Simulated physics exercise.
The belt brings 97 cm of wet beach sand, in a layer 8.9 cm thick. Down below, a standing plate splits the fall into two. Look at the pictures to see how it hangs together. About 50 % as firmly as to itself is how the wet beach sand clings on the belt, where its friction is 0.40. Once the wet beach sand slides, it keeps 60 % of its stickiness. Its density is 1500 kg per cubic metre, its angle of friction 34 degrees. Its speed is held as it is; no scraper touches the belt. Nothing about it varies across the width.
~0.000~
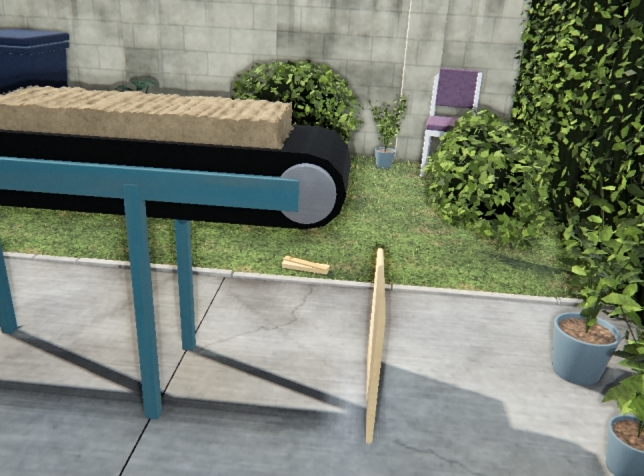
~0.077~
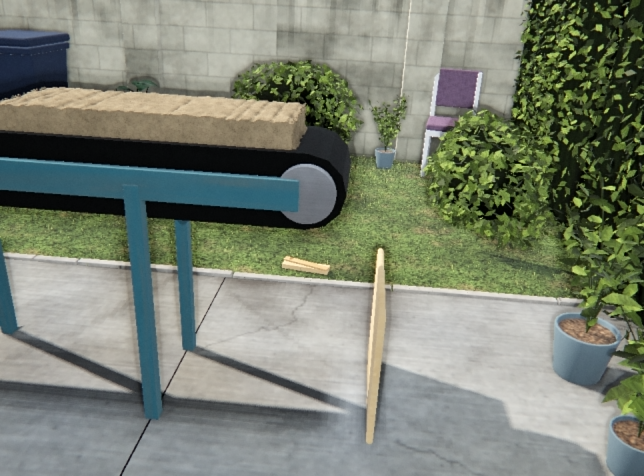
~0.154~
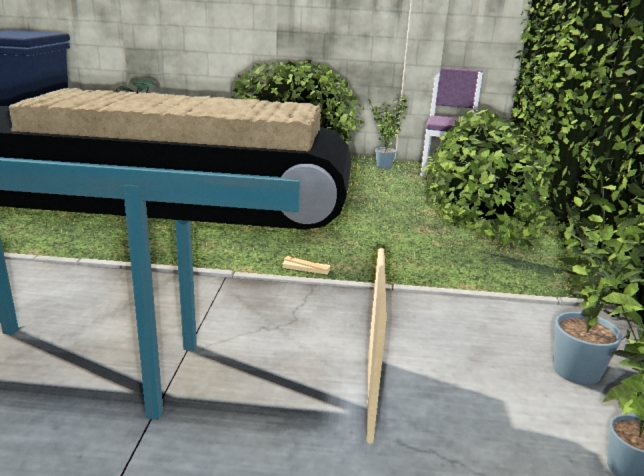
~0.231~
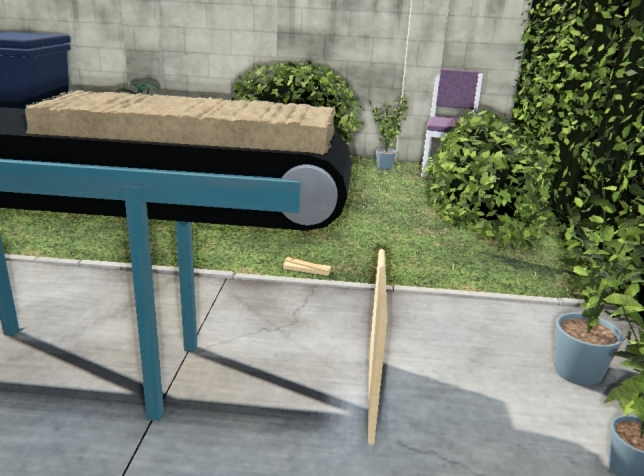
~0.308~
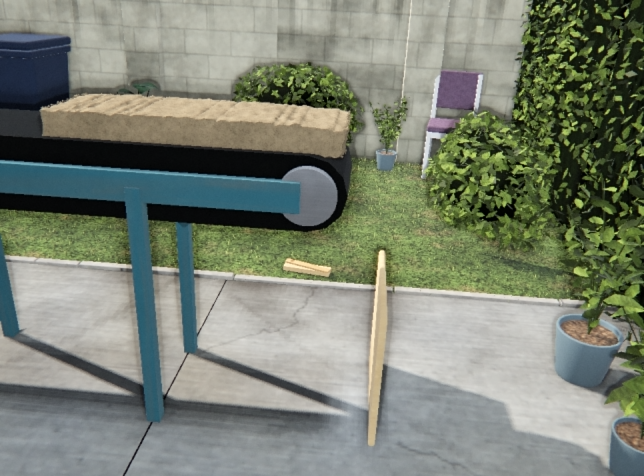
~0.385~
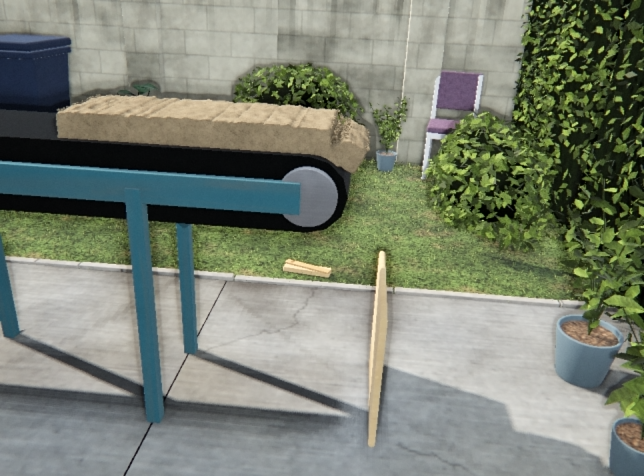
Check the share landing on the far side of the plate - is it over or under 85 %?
I expect it to be under.
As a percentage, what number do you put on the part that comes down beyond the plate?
70 %.
By 0.77 s, 14 % is beyond the plate's line.
By 1.22 s, 34 % is beyond the plate's line.
By 1.68 s, 55 % is beyond the plate's line.
By 2.13 s, 71 % is beyond the plate's line.
By 3.44 s, at the end, 71 % is beyond the plate's line.
